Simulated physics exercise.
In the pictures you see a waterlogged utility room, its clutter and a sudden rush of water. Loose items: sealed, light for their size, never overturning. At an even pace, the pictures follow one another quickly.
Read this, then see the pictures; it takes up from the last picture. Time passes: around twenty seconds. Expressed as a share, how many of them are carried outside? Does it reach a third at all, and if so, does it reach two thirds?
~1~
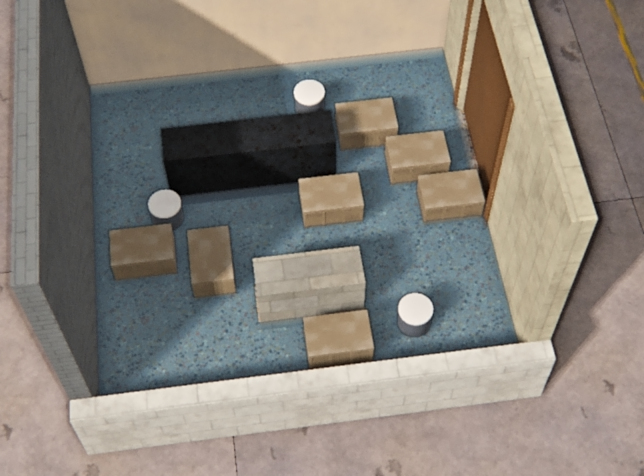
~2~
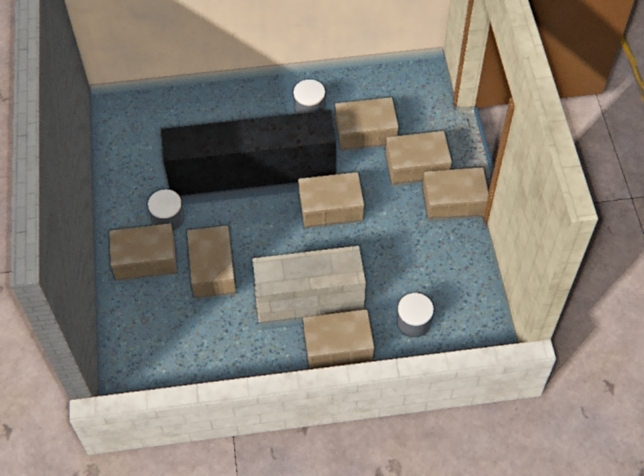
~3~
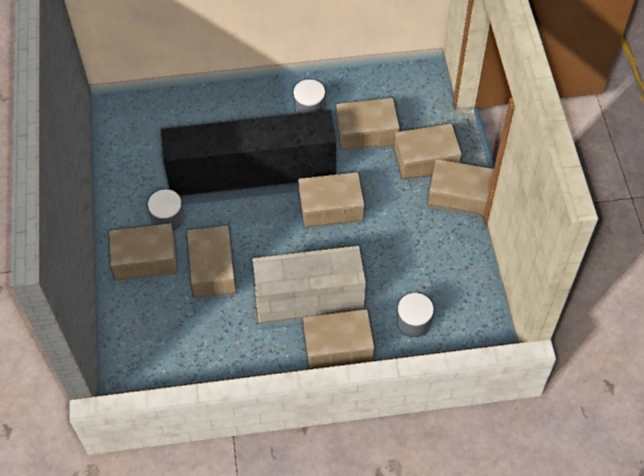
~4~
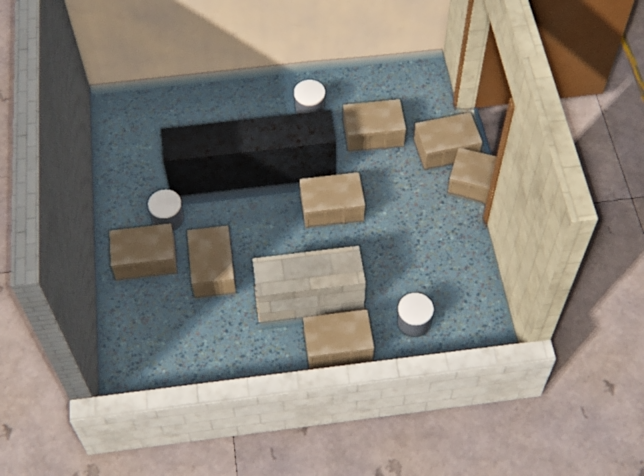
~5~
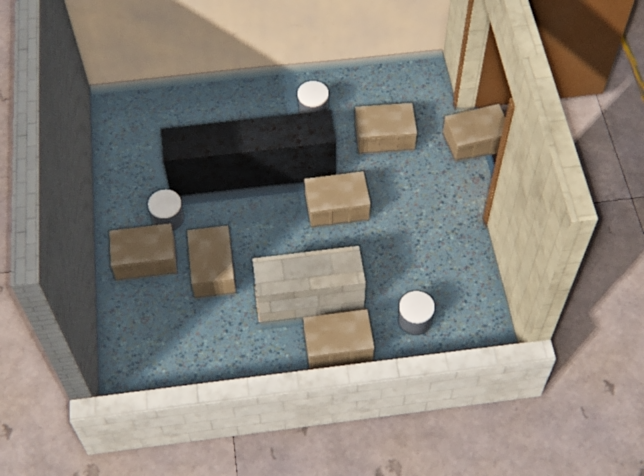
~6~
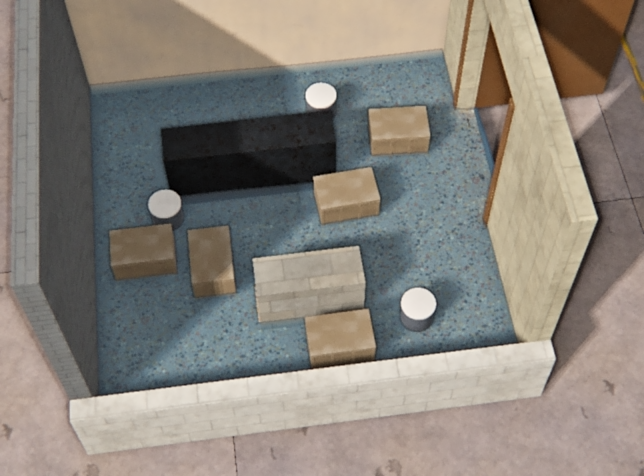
My prediction is the high band.
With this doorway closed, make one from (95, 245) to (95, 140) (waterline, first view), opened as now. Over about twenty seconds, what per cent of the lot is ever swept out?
About 60 %.
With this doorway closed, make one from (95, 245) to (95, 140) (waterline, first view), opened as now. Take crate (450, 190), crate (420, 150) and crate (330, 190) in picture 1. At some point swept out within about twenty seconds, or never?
Sequentially, I'd put it as not lost, not lost, swept away.
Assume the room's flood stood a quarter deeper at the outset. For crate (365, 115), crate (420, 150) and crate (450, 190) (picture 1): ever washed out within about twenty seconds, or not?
The first one exits, the middle one exits, the final one exits.
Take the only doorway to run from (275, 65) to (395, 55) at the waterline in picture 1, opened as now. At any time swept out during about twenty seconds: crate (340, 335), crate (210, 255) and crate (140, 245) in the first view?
One by one, that's not lost, not lost, lost.
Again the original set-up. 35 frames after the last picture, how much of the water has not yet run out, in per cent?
I'd put it near 44 per cent.
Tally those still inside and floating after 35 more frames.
The answer is 3.
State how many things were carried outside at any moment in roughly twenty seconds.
Tally: 8.
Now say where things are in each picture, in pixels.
A crate at (367, 115), afloat; a crate at (331, 192), afloat; 0 of 10 have shifted, in the first picture.
A crate at (367, 115), afloat; a crate at (331, 192), afloat; 1 of 10 have shifted, in the second picture.
A crate at (368, 116) floats; a crate at (331, 192) floats; 2 of 10 have shifted, in the third picture.
A crate at (374, 117) floats, close to its start; a crate at (332, 192), afloat; 3 of 10 have shifted, in the fourth picture.
A crate at (386, 120) floats, close to its start; a crate at (337, 191), afloat, close to its start; 4 of 10 have shifted, in the fifth picture.
A crate at (399, 122) floats, a stride from its start; a crate at (347, 188) floats, close to its start; 6 of 10 have shifted, in the sixth picture.
A moment on, 3 of 10 are out; 7 afloat.
Next, 6 of 10 are out; 4 afloat.
Later, 7 of 10 are out; 3 afloat.
In the end, 8 of 10 are out; 2 afloat.
